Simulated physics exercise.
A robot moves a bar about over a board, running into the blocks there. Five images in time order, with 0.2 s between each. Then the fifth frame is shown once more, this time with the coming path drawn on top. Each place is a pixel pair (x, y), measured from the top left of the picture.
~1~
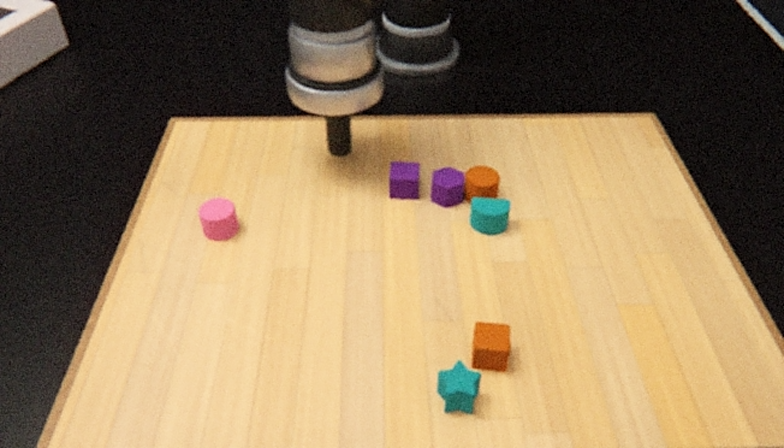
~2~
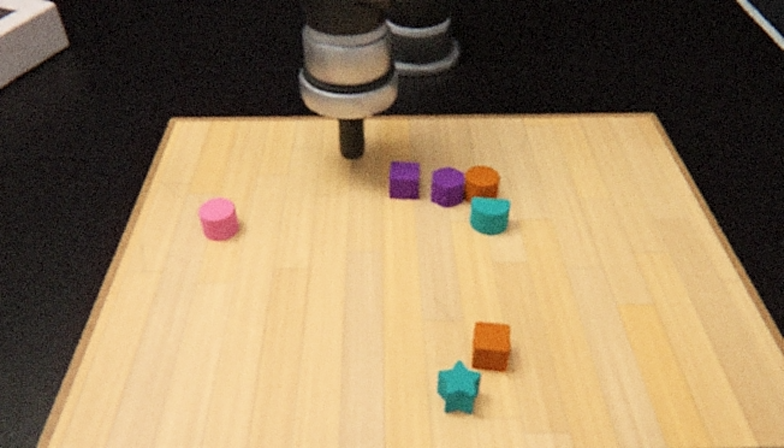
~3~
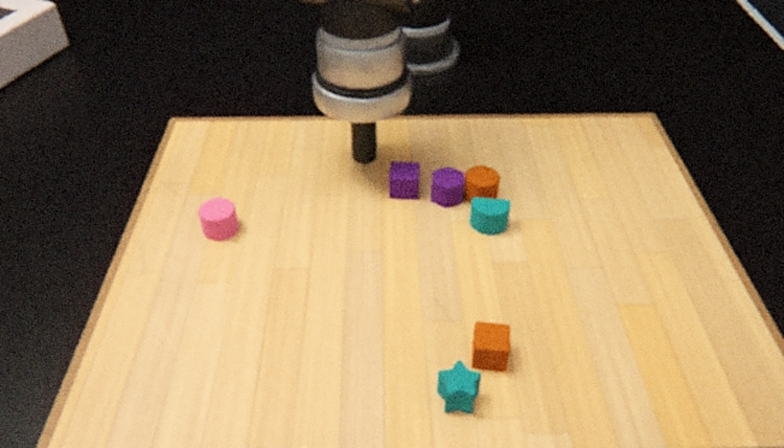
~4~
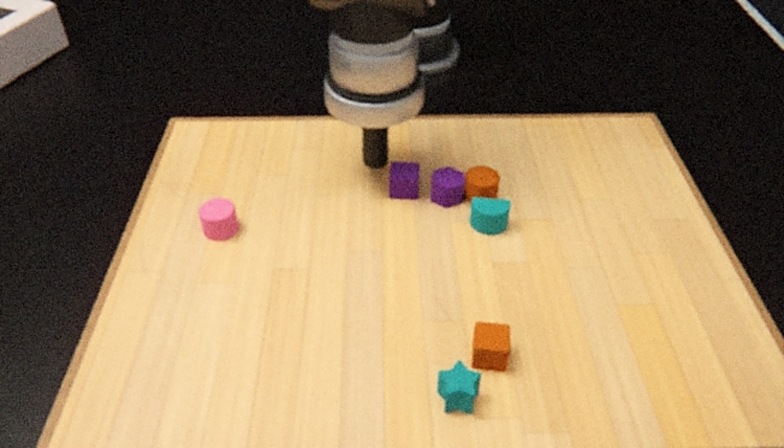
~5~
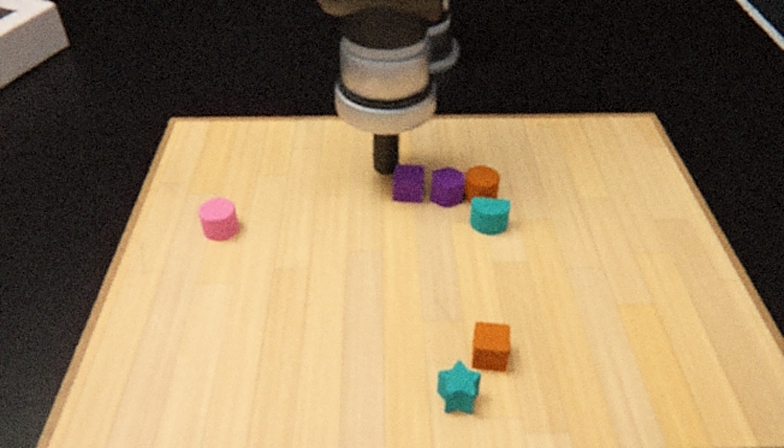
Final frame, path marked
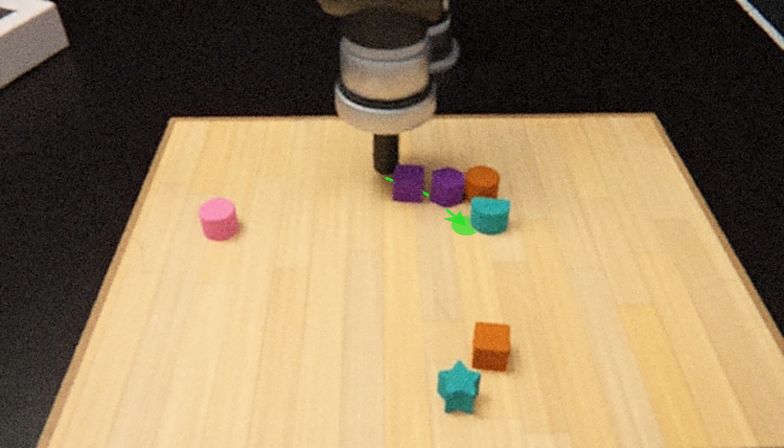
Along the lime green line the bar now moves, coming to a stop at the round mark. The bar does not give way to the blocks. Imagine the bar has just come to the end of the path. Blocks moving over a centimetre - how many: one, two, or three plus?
It will shift three or more blocks.
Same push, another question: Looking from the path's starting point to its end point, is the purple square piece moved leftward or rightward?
It will end up to the right.
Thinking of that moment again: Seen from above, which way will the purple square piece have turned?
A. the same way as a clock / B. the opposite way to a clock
Correct choice: A.
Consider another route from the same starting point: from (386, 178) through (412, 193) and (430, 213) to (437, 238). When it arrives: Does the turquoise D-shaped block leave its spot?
My answer is no.
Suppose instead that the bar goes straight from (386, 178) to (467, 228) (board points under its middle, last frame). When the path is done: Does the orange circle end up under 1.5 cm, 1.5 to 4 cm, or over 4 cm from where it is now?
It ends 1.5 to 4 cm from its spot.
Drawn move, from (386, 178) through (417, 189) and (442, 206) to (466, 226).
What follows on the original path. One third of the way, bar (418, 179); purple square piece (428, 188), turned 45° clockwise; purple hexagonal block (463, 183), turned 20° anticlockwise; orange circle (493, 176).
Two thirds of the way, bar (443, 196); purple square piece (440, 204), turned 100° clockwise; purple hexagonal block (476, 188), turned 40° anticlockwise; orange circle (501, 176).
At the end, bar (467, 215); purple square piece (443, 216), turned 135° clockwise; purple hexagonal block (493, 195), turned 95° anticlockwise; orange circle (504, 175); turquoise D-shaped block (503, 215), turned 15° anticlockwise.
